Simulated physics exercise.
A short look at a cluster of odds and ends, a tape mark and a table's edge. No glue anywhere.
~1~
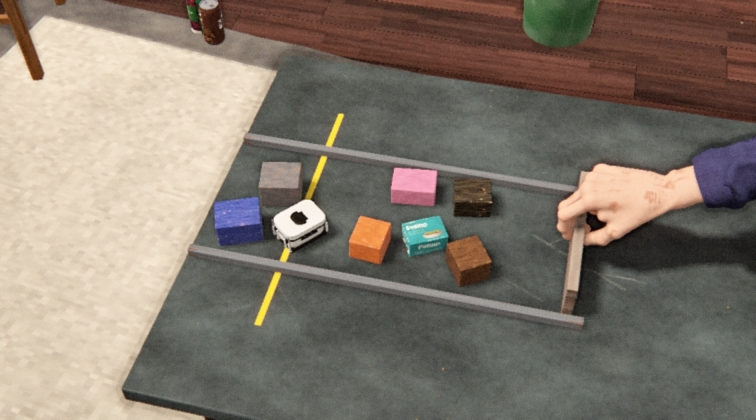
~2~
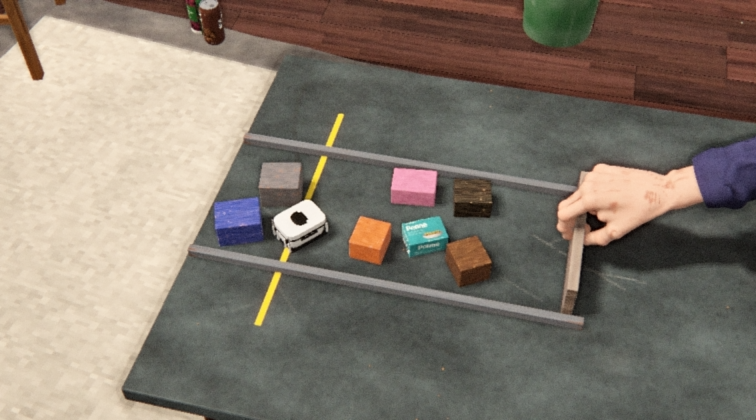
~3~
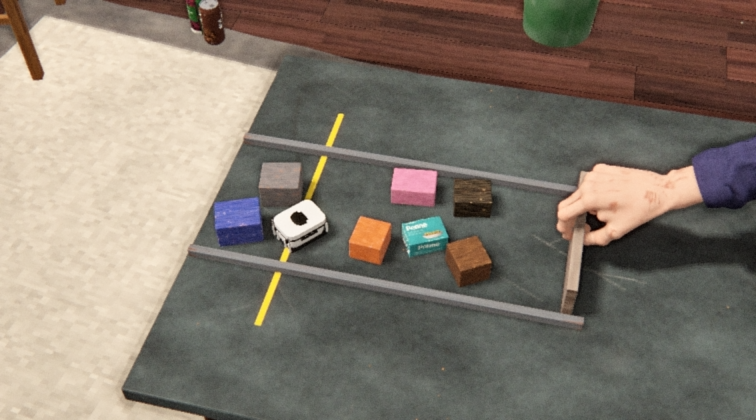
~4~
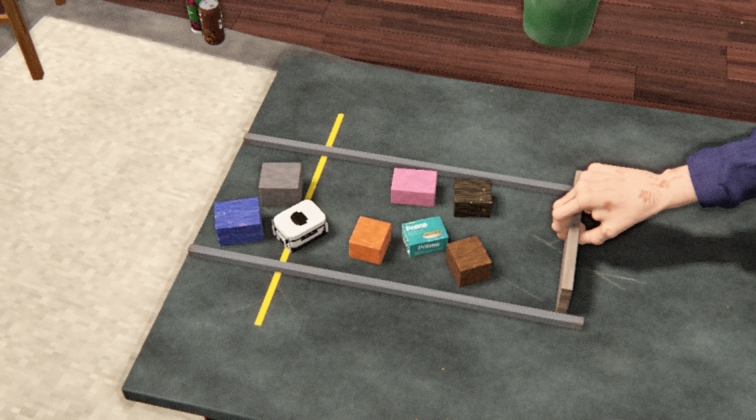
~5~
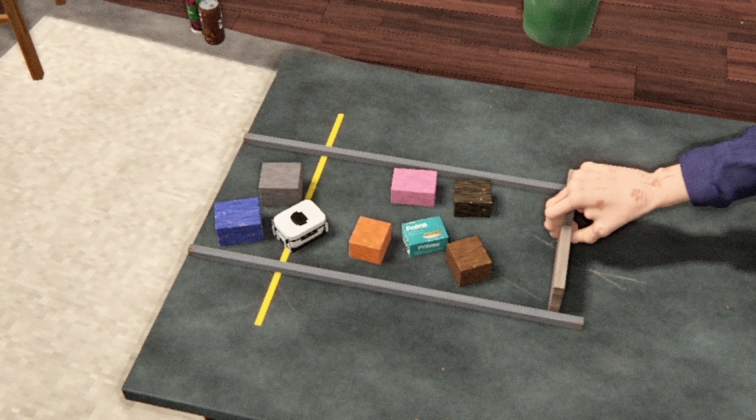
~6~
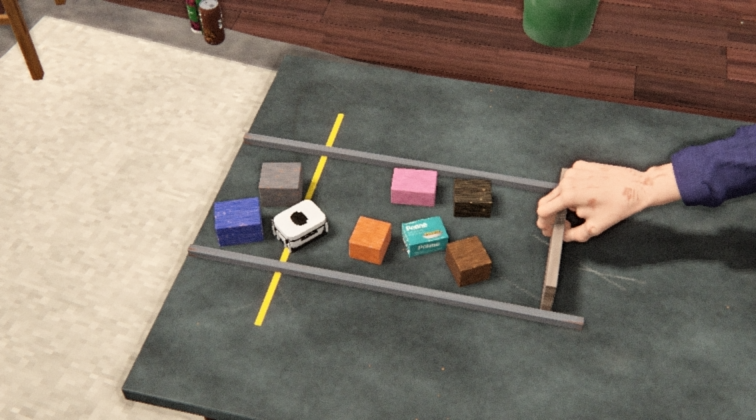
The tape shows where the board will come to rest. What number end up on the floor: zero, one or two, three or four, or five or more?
Outcome: The number that fall off is one or two.
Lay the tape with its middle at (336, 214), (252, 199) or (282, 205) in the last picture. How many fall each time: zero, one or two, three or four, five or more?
One after another: Zero; at least five; one to two.
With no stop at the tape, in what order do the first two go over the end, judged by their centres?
They are the blue block, then the white case.
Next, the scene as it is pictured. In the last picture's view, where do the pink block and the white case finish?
About (265, 155), and the other about (216, 214).
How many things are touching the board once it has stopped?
3 of them.
Soon after, none off yet; blue block at rest near (239, 222); grey block at rest near (282, 184); white case at rest near (300, 226).
In the end, the number that fall off is one or two; gone, blue block.
